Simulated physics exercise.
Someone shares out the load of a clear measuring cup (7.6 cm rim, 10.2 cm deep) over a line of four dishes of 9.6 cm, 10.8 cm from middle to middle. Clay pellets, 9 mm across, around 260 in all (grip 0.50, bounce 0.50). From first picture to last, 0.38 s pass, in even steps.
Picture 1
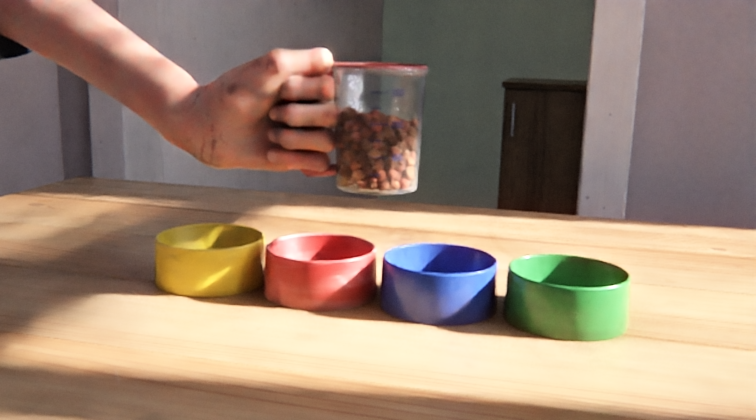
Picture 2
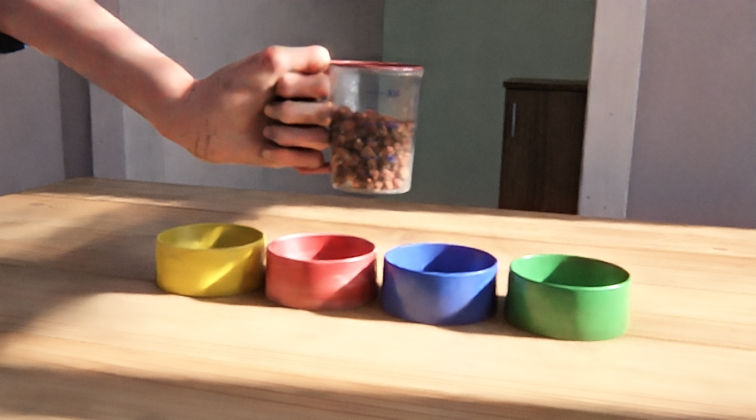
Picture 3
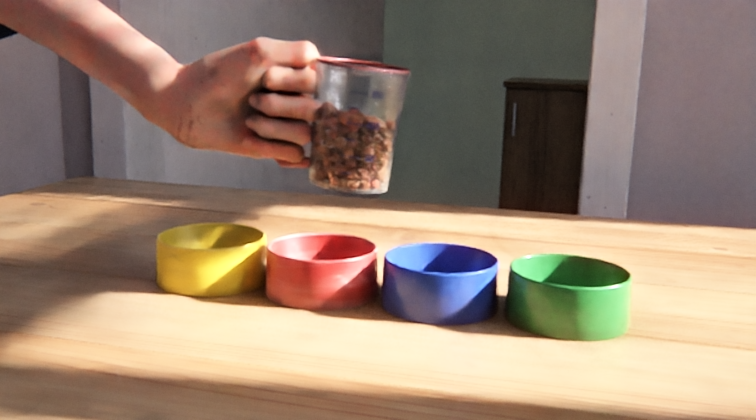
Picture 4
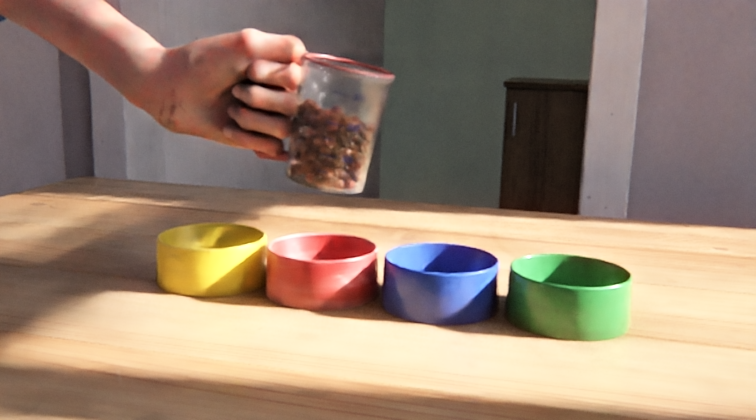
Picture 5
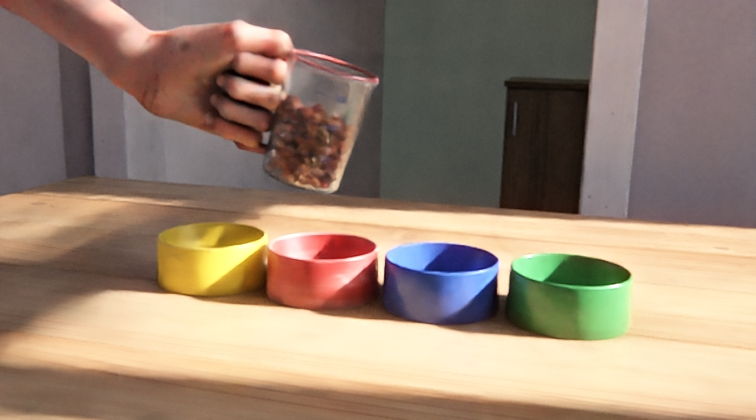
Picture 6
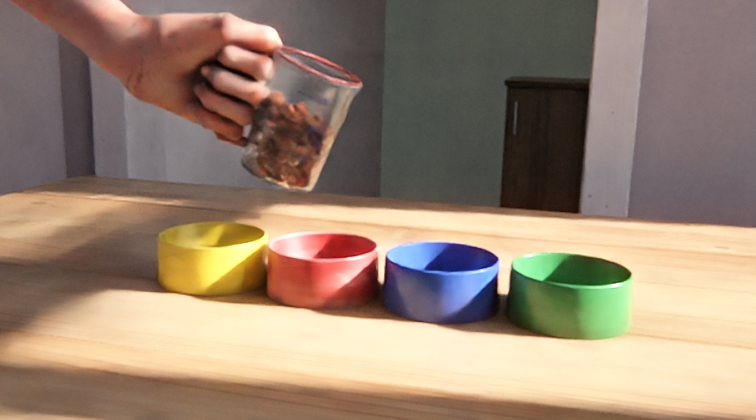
A hand reaching in from the upper left holds a clear measuring cup, partly filled with brown pellets, above a sunlit wooden table seen from the front and slightly above. Four round dishes stand in a row, yellow, red, blue and green from left to right, with a dark cabinet behind. The hand moves the cup steadily left while tilting its rim rightward, and the view stays practically still.
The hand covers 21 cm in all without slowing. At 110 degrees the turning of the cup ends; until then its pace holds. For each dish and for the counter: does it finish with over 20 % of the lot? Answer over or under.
Red dish: Under; blue dish: Under; green dish: Under; yellow dish: Over; on the counter: Under.
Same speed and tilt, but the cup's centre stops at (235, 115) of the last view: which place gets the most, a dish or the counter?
The winner: Red.
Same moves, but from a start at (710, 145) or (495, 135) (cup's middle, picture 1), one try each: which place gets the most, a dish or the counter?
Most goes to: Green, then red.
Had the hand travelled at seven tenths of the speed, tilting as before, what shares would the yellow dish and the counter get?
Then: Yellow 100, counter 0.
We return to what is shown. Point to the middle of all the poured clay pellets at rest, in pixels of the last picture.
At about (226, 255).
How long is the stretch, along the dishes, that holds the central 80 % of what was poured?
About 6 cm.
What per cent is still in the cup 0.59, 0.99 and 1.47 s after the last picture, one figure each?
About 100, 100, 60.
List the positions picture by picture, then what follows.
In the first frame, cup at (378, 127), tilt 0 degrees, lip at (425, 68), moved 0.0 cm; middle of the pieces at (378, 143); green dish at (568, 271); blue dish at (440, 259); red dish at (321, 247); yellow dish at (211, 237).
In the second frame, cup at (373, 126), tilt 2 degrees, lip at (421, 69), moved 0.6 cm; middle of the pieces at (373, 143).
In the third frame, cup at (355, 125), tilt 6 degrees, lip at (407, 72), moved 2.1 cm; middle of the pieces at (354, 141).
In the fourth frame, cup at (336, 124), tilt 12 degrees, lip at (391, 77), moved 3.9 cm; middle of the pieces at (333, 140).
In the fifth frame, cup at (317, 123), tilt 17 degrees, lip at (375, 81), moved 5.7 cm; middle of the pieces at (313, 138).
In the sixth frame, cup at (298, 121), tilt 22 degrees, lip at (358, 85), moved 7.5 cm; middle of the pieces at (292, 136); green dish at (571, 269); blue dish at (443, 257); red dish at (324, 246); yellow dish at (213, 235).
Then, 0.59 s after the last picture, tilt 63 degrees; cup holds 100 %.
Then, 0.99 s after the last picture, tilt 91 degrees; cup holds 100 %.
Then, 1.47 s after the last picture, tilt 110 degrees; cup holds 60 %, yellow 35 %.
In the end, red 0 %, blue 0 %, green 0 %, yellow 95 %, counter 5 %.
